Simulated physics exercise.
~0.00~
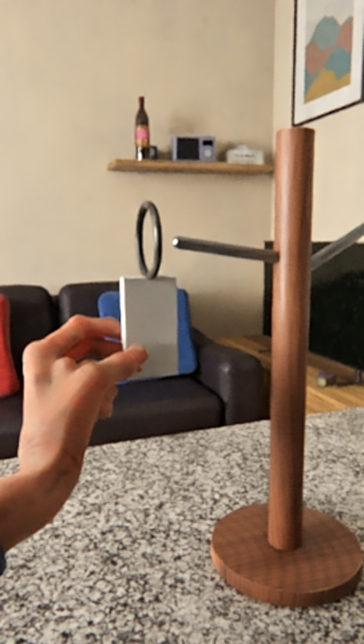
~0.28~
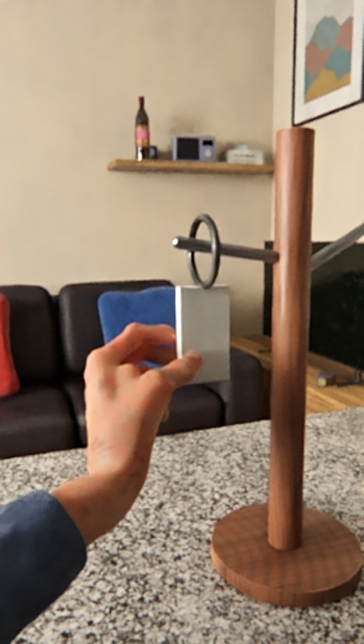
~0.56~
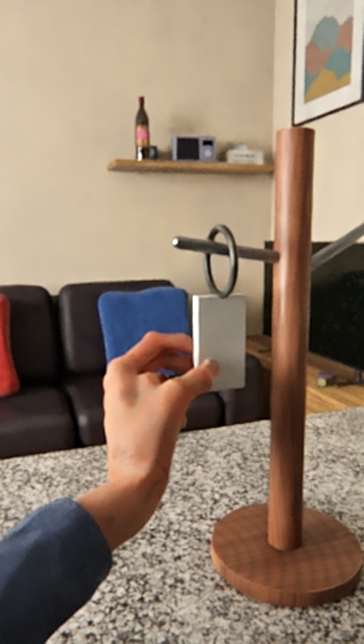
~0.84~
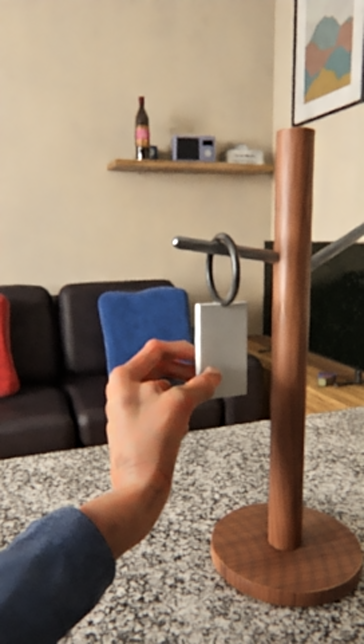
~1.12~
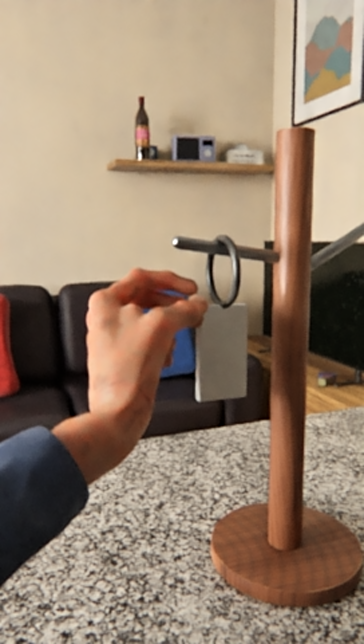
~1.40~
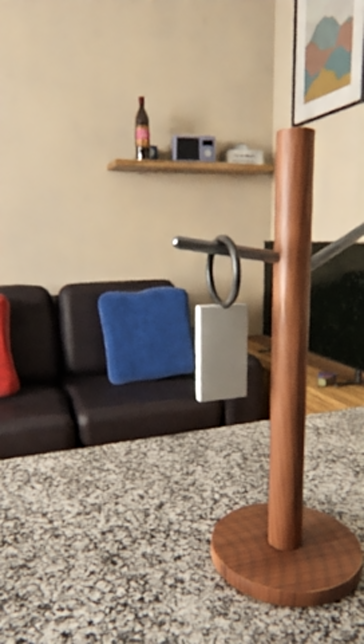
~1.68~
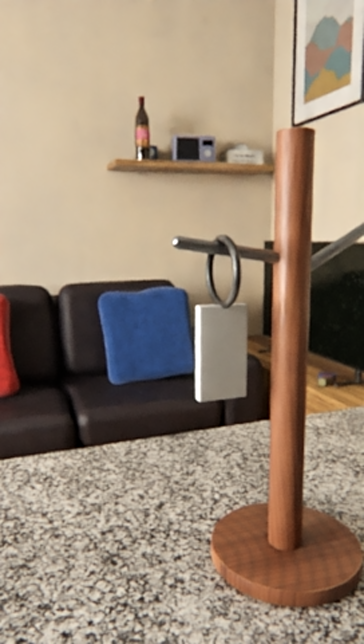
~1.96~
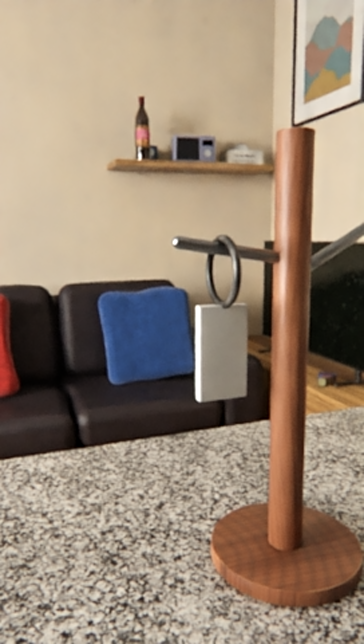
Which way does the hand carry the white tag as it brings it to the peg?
The hand carries the white tag to the right, sliding its ring along the peg toward the wooden post.
